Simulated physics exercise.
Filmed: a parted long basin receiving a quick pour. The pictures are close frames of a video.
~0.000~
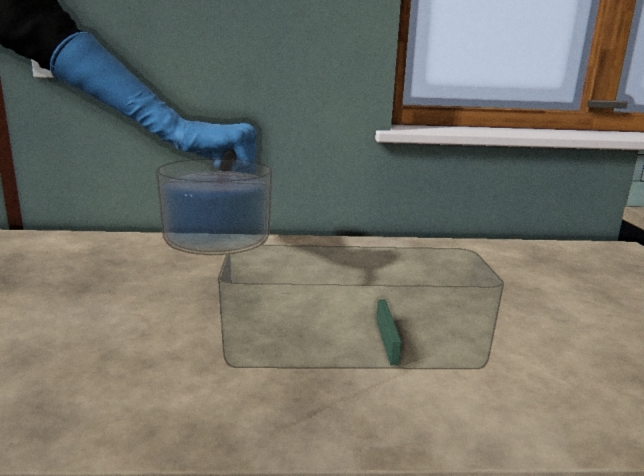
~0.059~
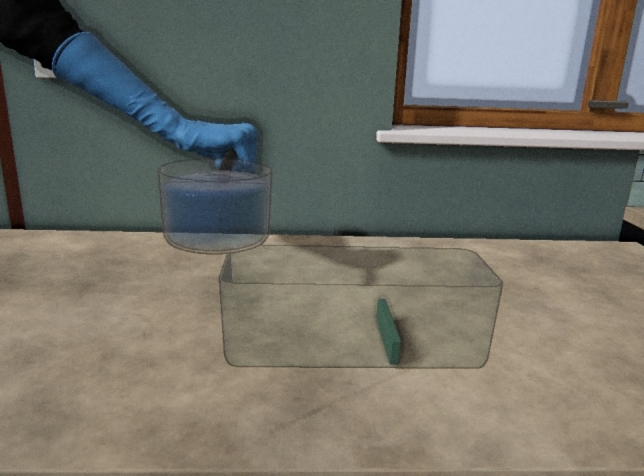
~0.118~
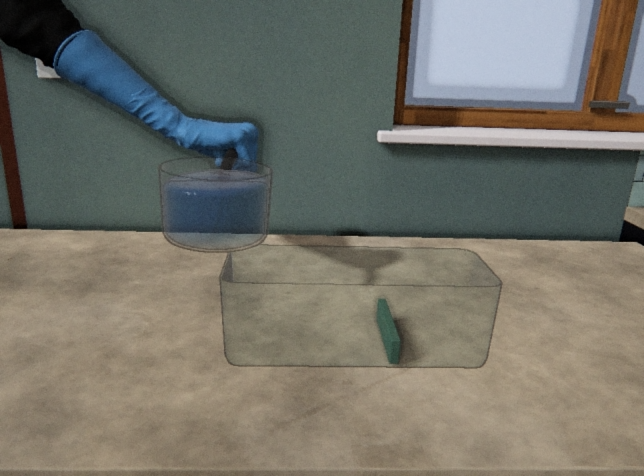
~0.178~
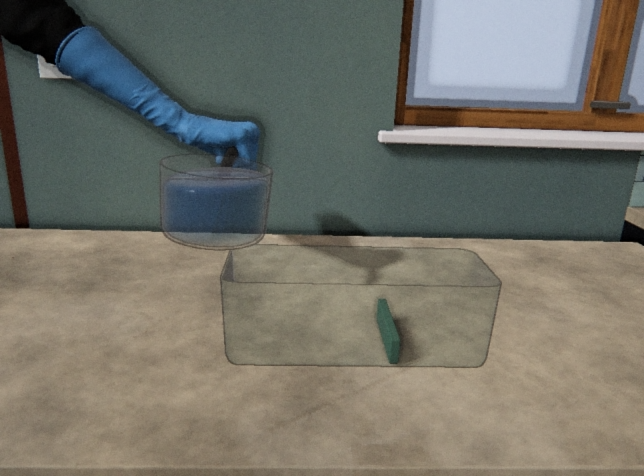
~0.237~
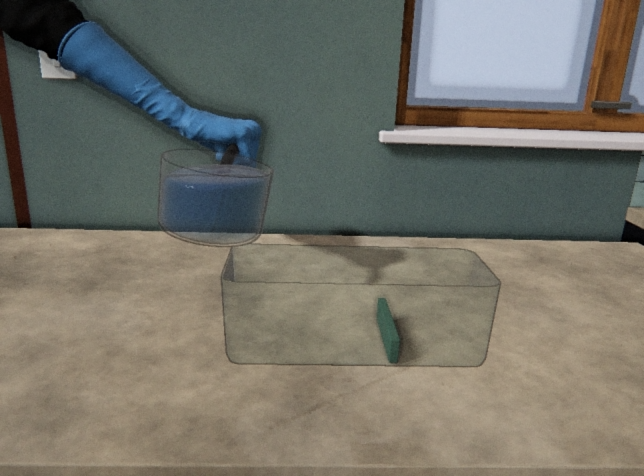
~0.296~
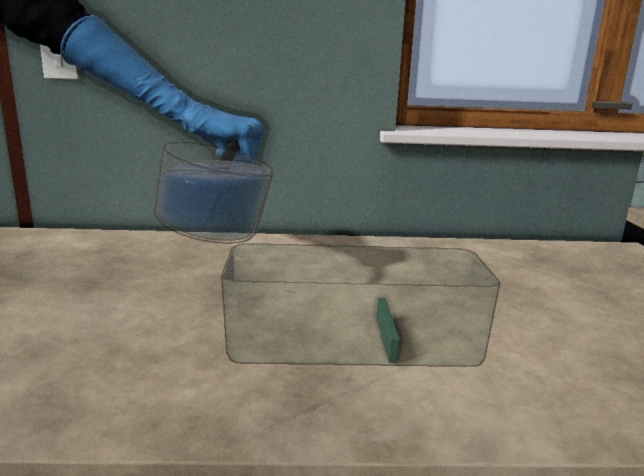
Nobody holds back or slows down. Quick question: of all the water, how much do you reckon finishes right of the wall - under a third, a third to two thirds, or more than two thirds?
Well, the amount right of the wall falls short of a third.
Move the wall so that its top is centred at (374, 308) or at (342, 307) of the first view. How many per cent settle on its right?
Record: Case 1 near 15 %, case 2 near 80 %.
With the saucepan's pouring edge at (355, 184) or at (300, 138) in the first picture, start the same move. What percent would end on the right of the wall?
The first start yields 60 per cent, the second 50 per cent.
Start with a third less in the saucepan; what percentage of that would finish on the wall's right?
The share comes to roughly 10 per cent.
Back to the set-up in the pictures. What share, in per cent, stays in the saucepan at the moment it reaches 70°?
It still holds around 65 per cent there.
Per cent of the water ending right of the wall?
Roughly 15 %.
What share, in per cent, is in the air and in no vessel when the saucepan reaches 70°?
Some 25 per cent, I'd say.
A moment on, the saucepan is tipped part way and 63 per cent is still to pour, 10 is left of the wall and 0 right of it.
Next, the saucepan is tipped right over and 9 per cent is still to pour, 69 is left of the wall and 6 right of it.
Then the saucepan is tipped right over and 0 per cent is still to pour, 89 is left of the wall and 9 right of it.
Later the saucepan is tipped right over and 0 per cent is still to pour, 83 is left of the wall and 16 right of it.
In the end 83 per cent lies left of the wall, 16 right of it and 1 outside.
